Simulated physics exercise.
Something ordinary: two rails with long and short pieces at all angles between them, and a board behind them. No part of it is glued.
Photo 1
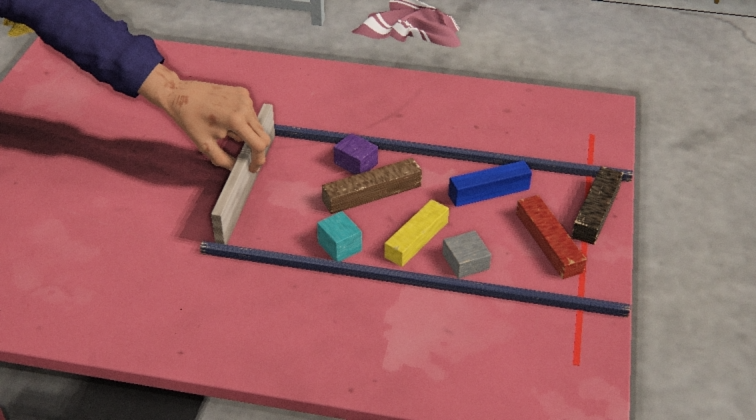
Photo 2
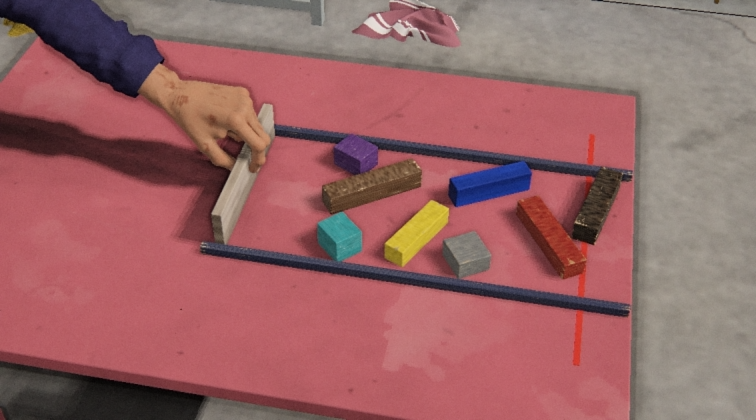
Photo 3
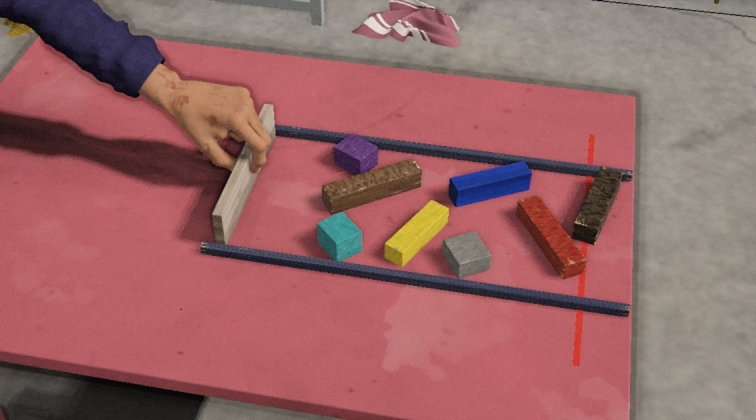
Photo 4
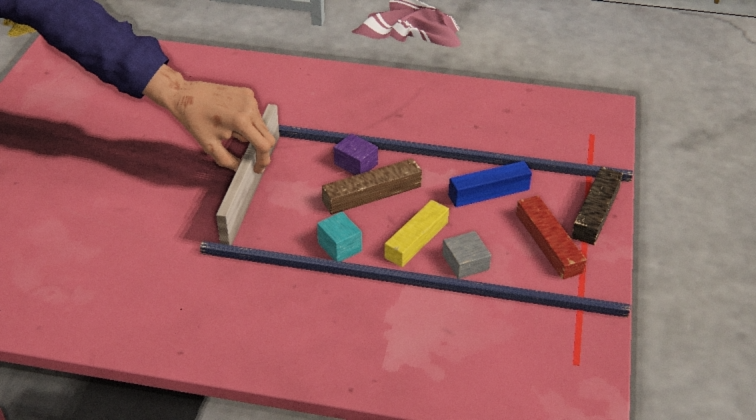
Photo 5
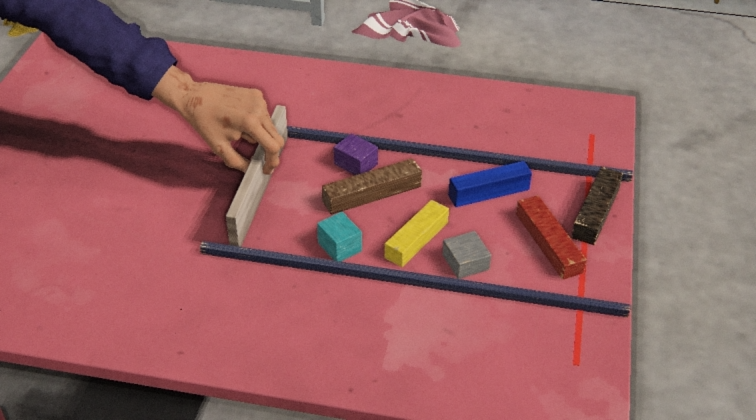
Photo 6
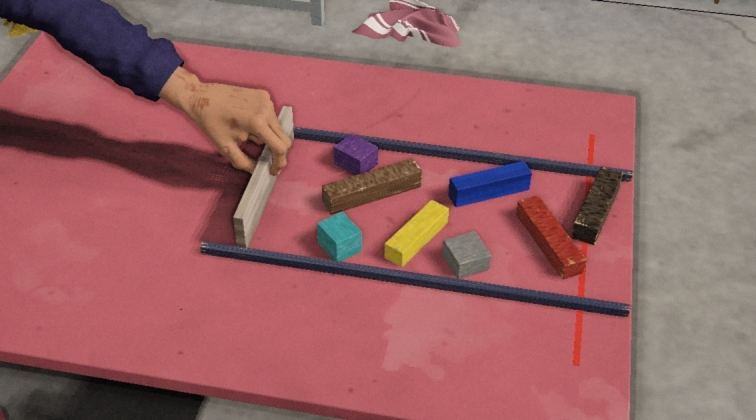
A hand slides a pale board slightly right between two rails, toward still, scattered coloured blocks.
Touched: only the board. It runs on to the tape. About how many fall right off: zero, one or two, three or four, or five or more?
Lost: Three or four.
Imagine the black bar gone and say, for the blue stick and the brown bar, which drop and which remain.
The blue stick is gone, the brown bar is still there.
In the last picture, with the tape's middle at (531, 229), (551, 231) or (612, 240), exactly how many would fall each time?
Those tries give 1, 2 and 6.
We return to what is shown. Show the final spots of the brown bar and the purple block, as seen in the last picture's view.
Brown bar at about (623, 214), purple block at about (607, 183).
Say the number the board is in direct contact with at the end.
Contact count: 3.
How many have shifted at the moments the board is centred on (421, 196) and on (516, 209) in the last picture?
The count reaches 6 first and 8 second.
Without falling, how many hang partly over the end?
The count is 2.
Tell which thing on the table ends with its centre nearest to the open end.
The yellow bar is the one.
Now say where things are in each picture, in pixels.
In the first picture, black bar (598, 205); red bar (550, 236); blue stick (490, 184); board (245, 172); tape (585, 236).
In the second picture, red bar (550, 236); turquoise block (340, 237).
In the third picture, blue stick (490, 184); yellow bar (417, 233).
In the fourth picture, black bar (598, 205); grey block (466, 255).
In the fifth picture, red bar (550, 236); purple block (356, 155).
In the sixth picture, black bar (598, 205); red bar (550, 236); blue stick (490, 184); board (266, 175); tape (585, 236).
A little later, none off yet; black bar at rest near (598, 205); red bar at rest near (550, 236); blue stick moving near (493, 185).
When it is over, the number that fall off is three or four; down, grey block, blue stick, red bar and black bar.
